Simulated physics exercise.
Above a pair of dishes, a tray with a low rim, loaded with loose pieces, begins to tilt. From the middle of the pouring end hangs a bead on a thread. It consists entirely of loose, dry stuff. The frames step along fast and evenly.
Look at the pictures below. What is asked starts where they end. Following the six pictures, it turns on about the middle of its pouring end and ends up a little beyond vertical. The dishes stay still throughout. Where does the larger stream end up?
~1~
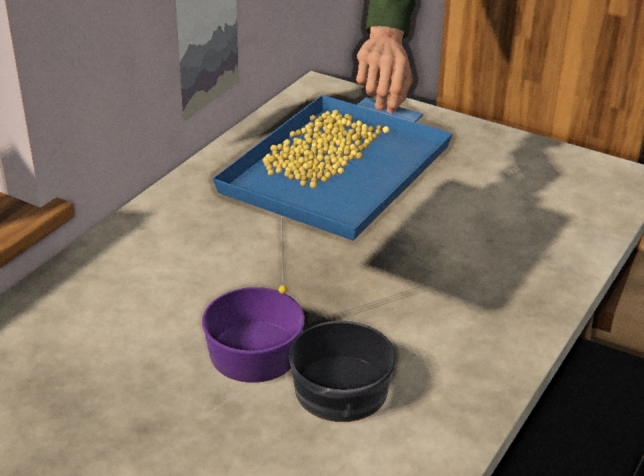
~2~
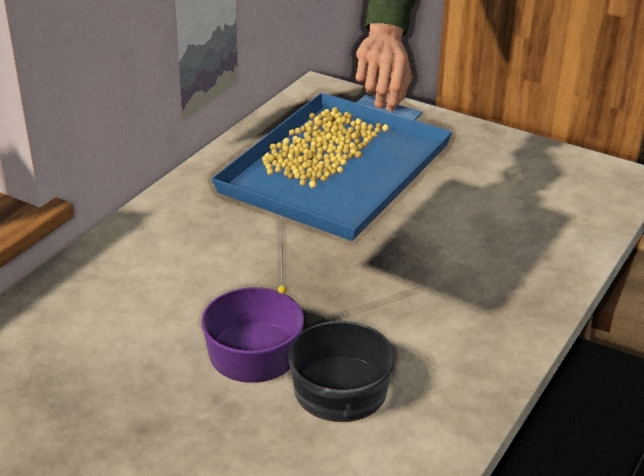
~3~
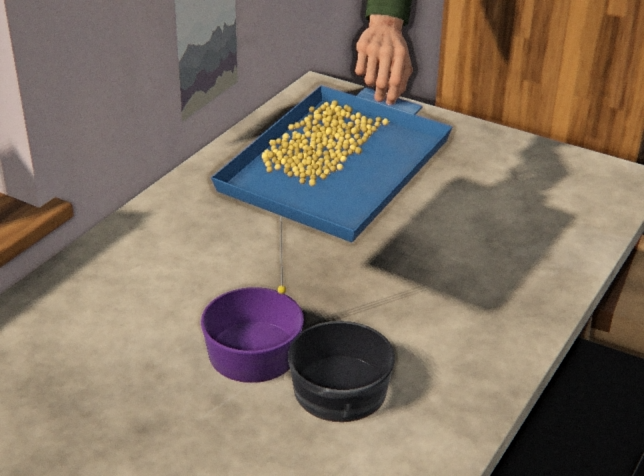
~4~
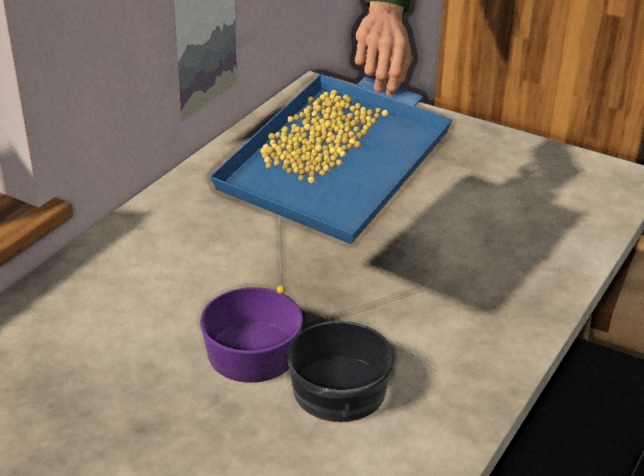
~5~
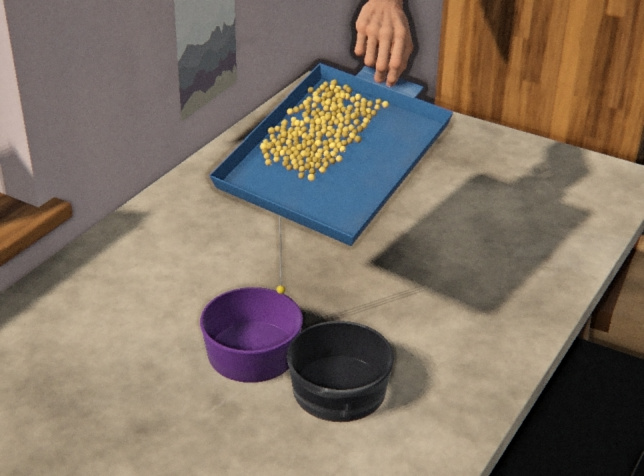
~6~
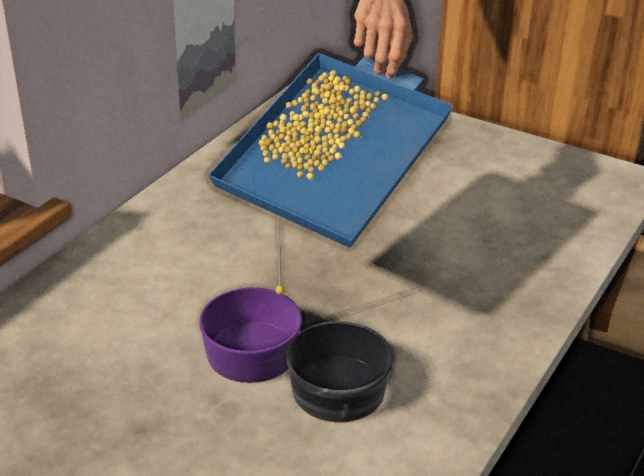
It ends up in the right-hand dish.
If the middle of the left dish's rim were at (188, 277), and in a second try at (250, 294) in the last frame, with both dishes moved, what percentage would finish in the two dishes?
20 per cent, then 90 per cent.
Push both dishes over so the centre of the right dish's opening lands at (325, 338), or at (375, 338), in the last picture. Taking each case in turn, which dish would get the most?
Note: Try one - the dish on the right side; try two - the dish on the right side.
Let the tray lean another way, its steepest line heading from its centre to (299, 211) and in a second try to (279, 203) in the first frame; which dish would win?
First case: The dish at left. Second case: The dish at left.
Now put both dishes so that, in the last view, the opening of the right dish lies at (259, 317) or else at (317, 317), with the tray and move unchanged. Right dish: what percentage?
About 20 and 90 per cent.
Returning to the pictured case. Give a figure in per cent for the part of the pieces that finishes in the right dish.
Roughly 60 percent.
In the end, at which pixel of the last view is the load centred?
Somewhere close to (335, 376) in the last picture.
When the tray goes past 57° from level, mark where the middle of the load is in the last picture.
In the last view the centre sits at roughly (326, 226).
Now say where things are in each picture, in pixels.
In the first picture, corners of the pouring end at (218, 178) and (353, 225), level; middle of the load at (320, 147), puffed corn balls; left dish at (225, 360); right dish at (315, 399); bead on its thread at (283, 290).
In the second picture, corners of the pouring end at (217, 178) and (353, 226), level; middle of the load at (320, 145).
In the third picture, corners of the pouring end at (216, 177) and (352, 228), tipped barely, lowest at the right corner; middle of the load at (319, 141).
In the fourth picture, corners of the pouring end at (215, 176) and (351, 230), tipped a little, lowest at the right corner; middle of the load at (319, 134).
In the fifth picture, corners of the pouring end at (215, 175) and (351, 233), tipped a little, lowest at the right corner; middle of the load at (319, 128).
In the sixth picture, corners of the pouring end at (214, 174) and (350, 236), tipped clearly, lowest at the right corner; middle of the load at (318, 122); left dish at (223, 360); right dish at (313, 400).
Soon, tray tipped steeply; most on the tray; a stray few in the right dish; a small part in the air.
A while on, tray tipped right over; about two thirds on the tray; about a quarter in the right dish; a stray few in the left dish; a stray few outside both; a stray few in the air.
Towards the end, tray tipped past a quarter turn; about two thirds in the right dish; a small part in the left dish; about a quarter outside both.
Finally, tray tipped past a quarter turn; about two thirds in the right dish; a small part in the left dish; about a quarter outside both.
